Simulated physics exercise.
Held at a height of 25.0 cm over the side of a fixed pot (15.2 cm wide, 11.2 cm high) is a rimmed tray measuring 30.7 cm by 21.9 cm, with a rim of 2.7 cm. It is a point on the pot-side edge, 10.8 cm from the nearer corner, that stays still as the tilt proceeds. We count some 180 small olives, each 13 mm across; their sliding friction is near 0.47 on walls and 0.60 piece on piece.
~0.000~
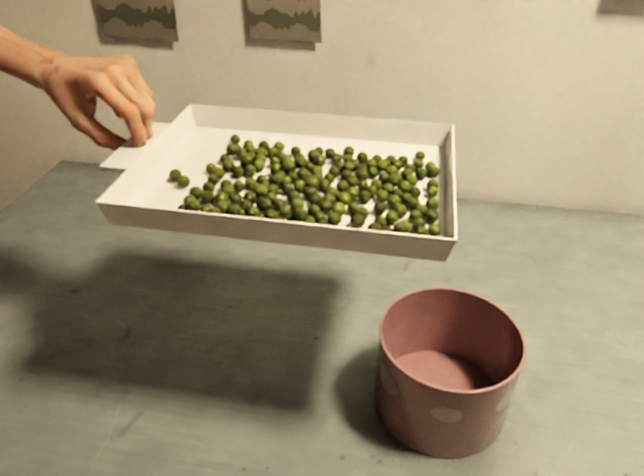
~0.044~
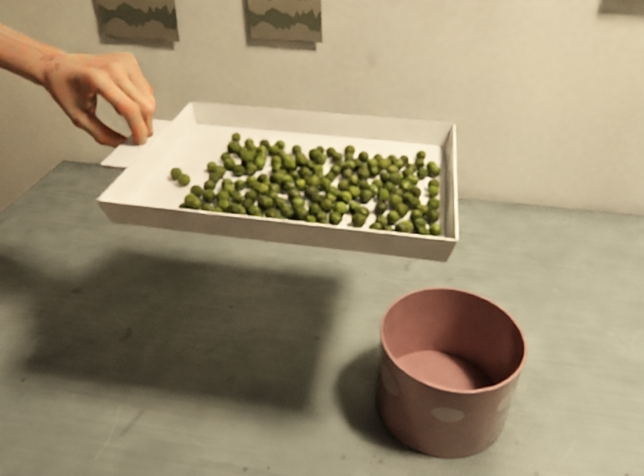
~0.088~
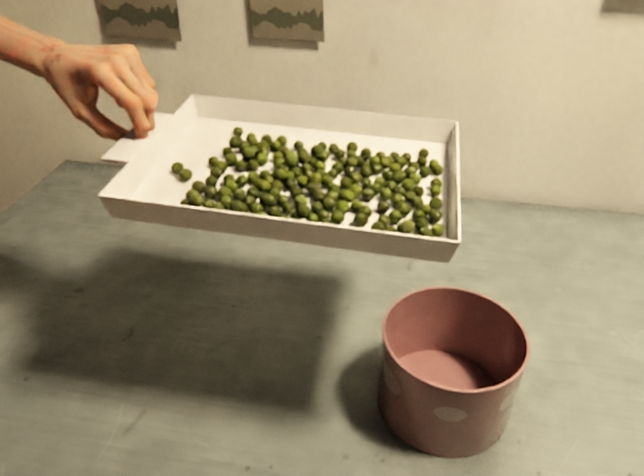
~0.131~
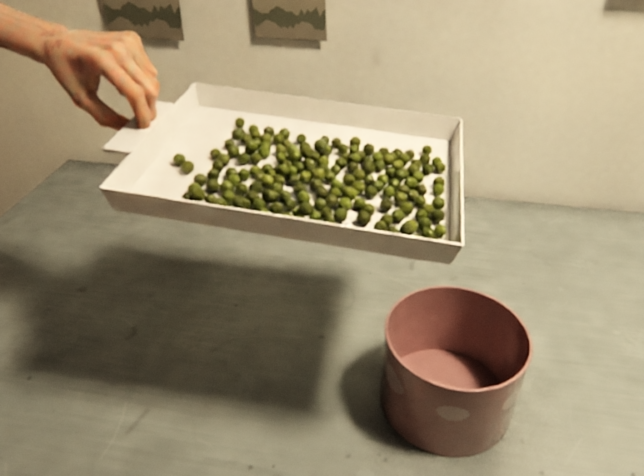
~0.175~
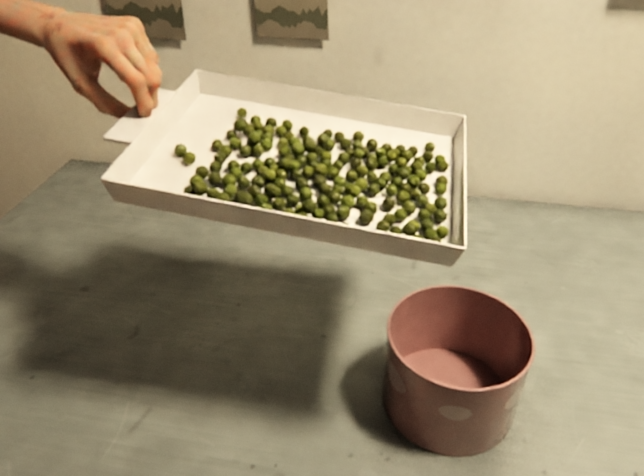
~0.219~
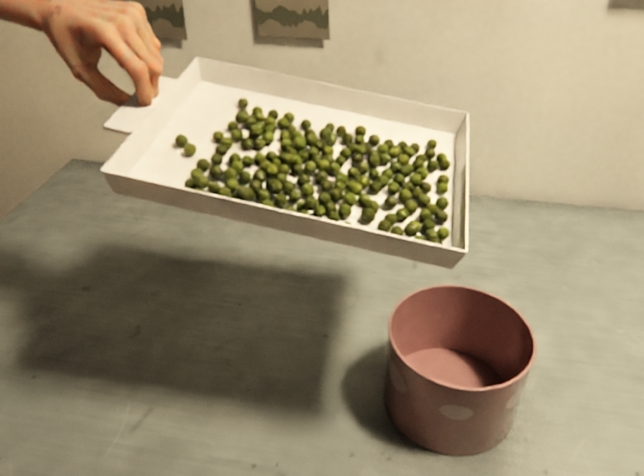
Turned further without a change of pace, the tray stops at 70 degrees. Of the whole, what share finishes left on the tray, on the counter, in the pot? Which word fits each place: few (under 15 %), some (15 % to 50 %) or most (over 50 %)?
Left on the tray gets most; counter gets few; pot gets few.
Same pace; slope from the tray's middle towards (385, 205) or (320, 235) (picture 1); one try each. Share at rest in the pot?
That would be close to 0 per cent, then close to 0 per cent.
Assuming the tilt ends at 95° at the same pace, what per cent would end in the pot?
Share in the pot: Around 75 %.
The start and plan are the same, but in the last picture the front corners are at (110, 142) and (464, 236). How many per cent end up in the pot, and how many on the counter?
Pot 0, counter 0.
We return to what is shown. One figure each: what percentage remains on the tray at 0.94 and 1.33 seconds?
In order, 100 and 100.
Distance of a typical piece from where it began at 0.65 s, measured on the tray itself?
I'd say close to 3 centimetres.
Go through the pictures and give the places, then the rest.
In the first frame, tray tilt 0 degrees, front corners at (105, 199) and (449, 235); middle of the pieces at (312, 183); pot at (451, 334).
In the second frame, tray tilt 1 degrees, front corners at (105, 197) and (450, 236); middle of the pieces at (313, 182).
In the third frame, tray tilt 2 degrees, front corners at (107, 192) and (453, 237); middle of the pieces at (316, 179).
In the fourth frame, tray tilt 5 degrees, front corners at (109, 185) and (456, 240), lowest corner right front; middle of the pieces at (318, 175).
In the fifth frame, tray tilt 8 degrees, front corners at (110, 176) and (459, 243), lowest corner right front; middle of the pieces at (321, 170).
In the sixth frame, tray tilt 11 degrees, front corners at (110, 168) and (460, 246), lowest corner right front; middle of the pieces at (323, 166); pot at (461, 332). The tray's pace is about 65 degrees a second.
After 0.65 s, tilt 39 degrees; the tray holds 100 %, the pot 0 %.
After 0.94 s, tilt 58 degrees; the tray holds 100 %, the pot 0 %.
Then, at 1.33 s, tilt 70 degrees; the tray holds 100 %, the pot 0 %.
At rest (1.9 s), tray 100 %, counter 0 %, pot 0 %.
